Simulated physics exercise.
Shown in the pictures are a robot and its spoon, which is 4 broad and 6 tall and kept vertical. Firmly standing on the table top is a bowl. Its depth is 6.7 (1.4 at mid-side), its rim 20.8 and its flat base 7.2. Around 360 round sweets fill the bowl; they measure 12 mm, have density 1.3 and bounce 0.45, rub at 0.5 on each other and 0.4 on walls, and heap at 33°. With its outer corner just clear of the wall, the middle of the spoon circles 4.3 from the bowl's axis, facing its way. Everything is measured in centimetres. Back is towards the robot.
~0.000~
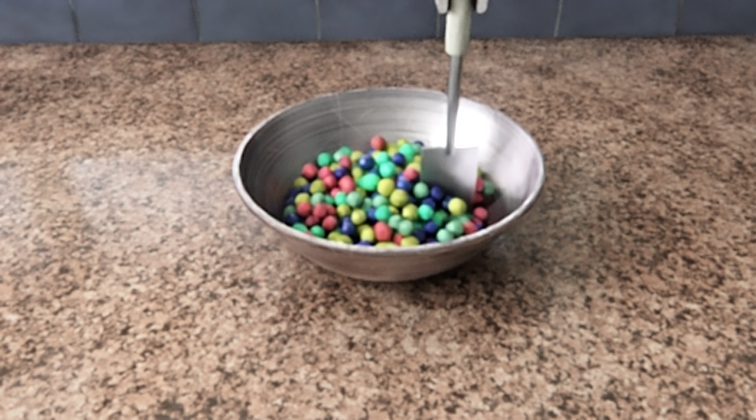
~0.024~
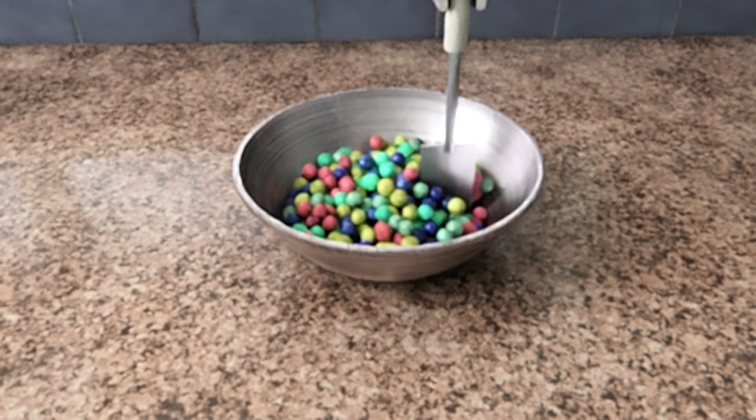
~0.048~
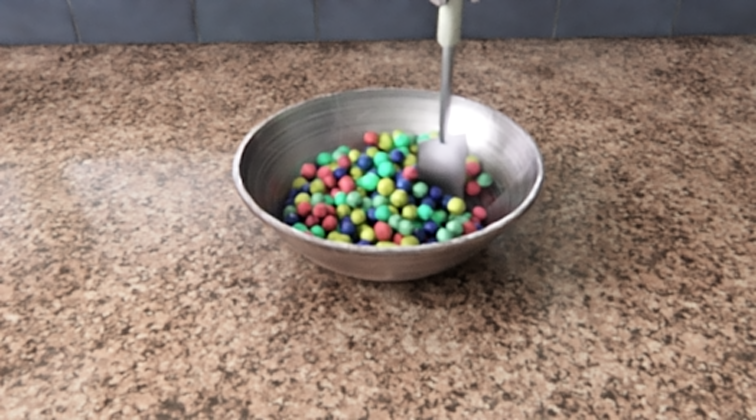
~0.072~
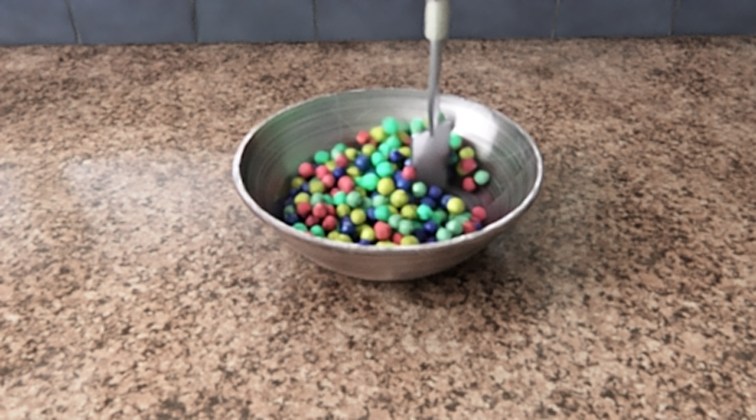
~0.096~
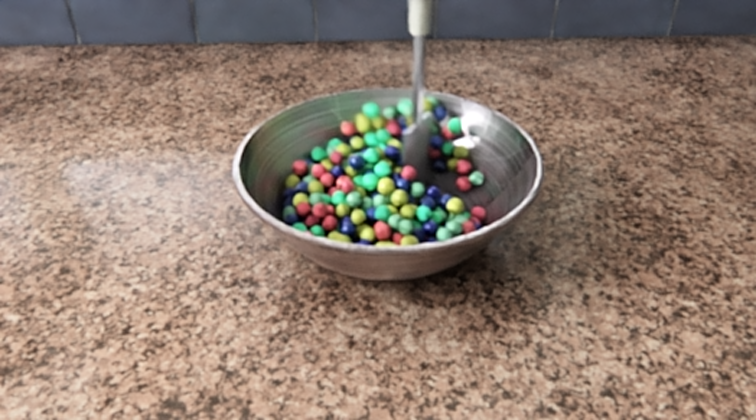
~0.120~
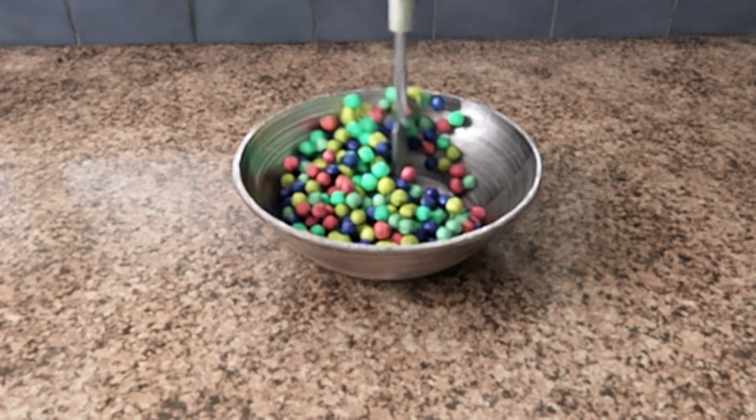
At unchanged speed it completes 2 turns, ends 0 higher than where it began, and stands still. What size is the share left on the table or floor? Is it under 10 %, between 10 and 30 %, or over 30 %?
Between 10 and 30 %.
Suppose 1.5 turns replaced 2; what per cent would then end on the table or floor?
About 10 per cent.
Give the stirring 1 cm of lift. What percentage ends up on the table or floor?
Around 15 percent of it.
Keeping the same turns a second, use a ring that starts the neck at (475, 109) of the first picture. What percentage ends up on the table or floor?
Table or floor share: Near 30 %.
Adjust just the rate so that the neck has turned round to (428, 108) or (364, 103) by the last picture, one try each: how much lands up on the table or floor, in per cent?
Near 5 per cent for the first, near 45 per cent for the second.
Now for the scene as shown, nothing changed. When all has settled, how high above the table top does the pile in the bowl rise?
The peak stands near 6.5 centimetres up.
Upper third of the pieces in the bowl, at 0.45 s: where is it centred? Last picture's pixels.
At about (477, 200).
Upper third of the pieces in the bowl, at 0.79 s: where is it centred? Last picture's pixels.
Near (313, 223).
After 0.45 s, 327° round, highest piece 10 above the table; 340 in the bowl, 10 on the table or floor, 10 in flight or on the tool.
After 0.79 s, 219° round, highest piece 9 above the table; 316 in the bowl, 38 on the table or floor, 6 in flight or on the tool.
After 1.15 s, 0° round, highest piece 6 above the table; 303 in the bowl, 57 on the table or floor.
After 1.85 s, 0° round, highest piece 6 above the table; 303 in the bowl, 57 on the table or floor.
At rest, 303 in the bowl, 57 on the table or floor. That is 16 % on the table or floor.
